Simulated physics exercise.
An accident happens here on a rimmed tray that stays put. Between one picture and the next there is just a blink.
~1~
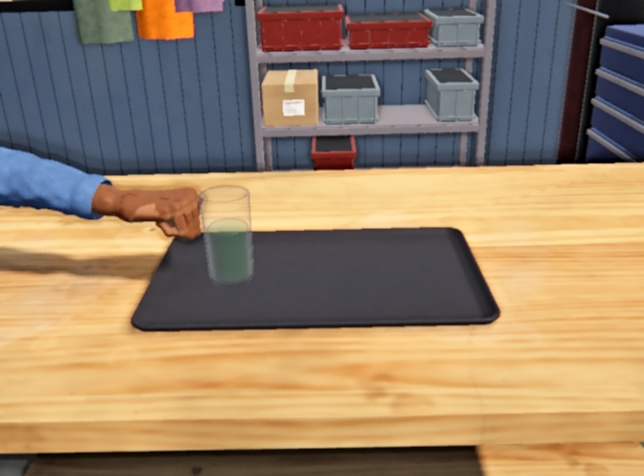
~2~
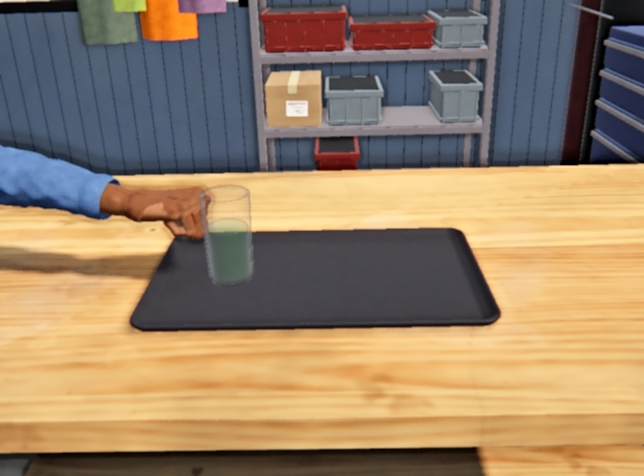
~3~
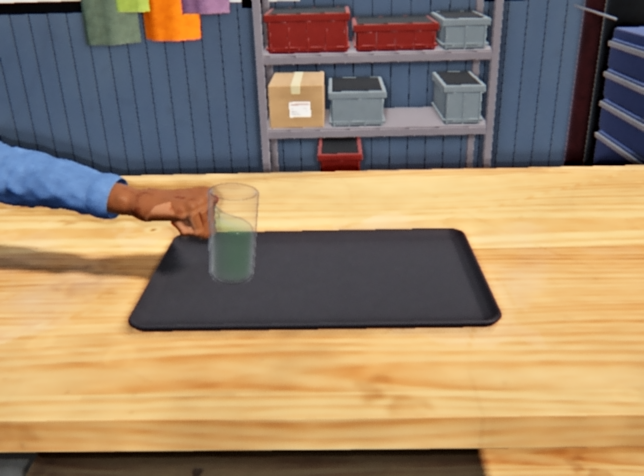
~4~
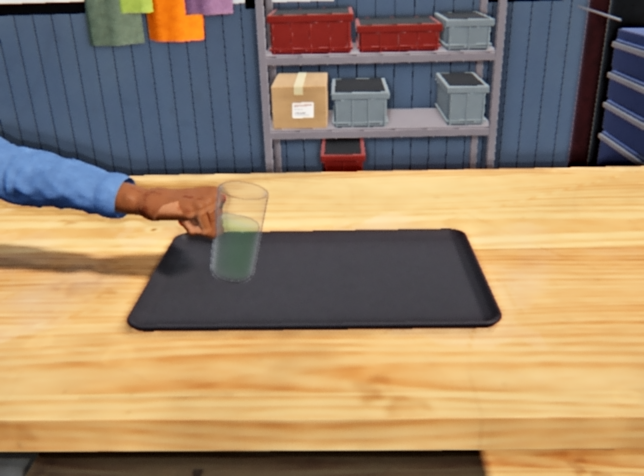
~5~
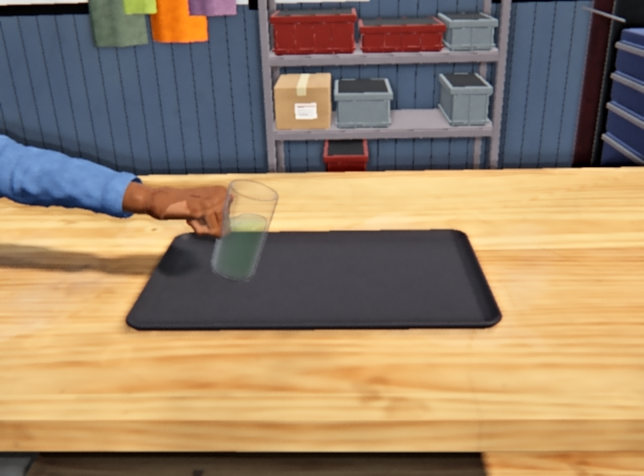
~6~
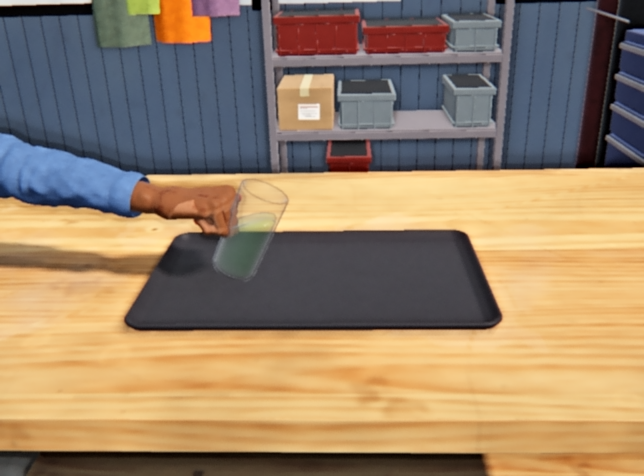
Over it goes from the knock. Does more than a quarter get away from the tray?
Yes, more than a quarter gets away.
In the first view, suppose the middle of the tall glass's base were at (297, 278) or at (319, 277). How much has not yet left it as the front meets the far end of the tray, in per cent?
About 80 per cent, then about 85 per cent.
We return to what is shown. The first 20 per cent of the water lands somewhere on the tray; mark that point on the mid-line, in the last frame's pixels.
Impact centre, mid-line: Approx. (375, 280).
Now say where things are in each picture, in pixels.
The first frame shows tilt 0°; right rim (248, 194); surface from (207, 225) to (248, 224); the tray's far rim is at (478, 267); the tray is clear ahead.
The second frame shows tilt 0°; right rim (248, 194); surface from (207, 224) to (248, 224).
The third frame shows tilt 6°; right rim (257, 195); surface from (214, 206) to (252, 226).
The fourth frame shows tilt 12°; right rim (267, 196); surface from (220, 203) to (260, 224).
The fifth frame shows tilt 18°; right rim (277, 198); surface from (223, 224) to (268, 218).
The sixth frame shows tilt 25°; right rim (287, 202); surface from (228, 225) to (277, 216).
A moment on, the tall glass is falling and 100 per cent is in the glass, 0 on the tray and 0 above or beyond its rim.
Next, the tall glass lies on its side and 88 per cent is in the glass, 3 on the tray and 8 above or beyond its rim.
Then the tall glass lies on its side and 51 per cent is in the glass, 40 on the tray and 9 above or beyond its rim.
Later the tall glass lies on its side and 27 per cent is in the glass, 40 on the tray and 34 above or beyond its rim.
Finally, 60 per cent is held by tray and glass, 40 is off the tray.
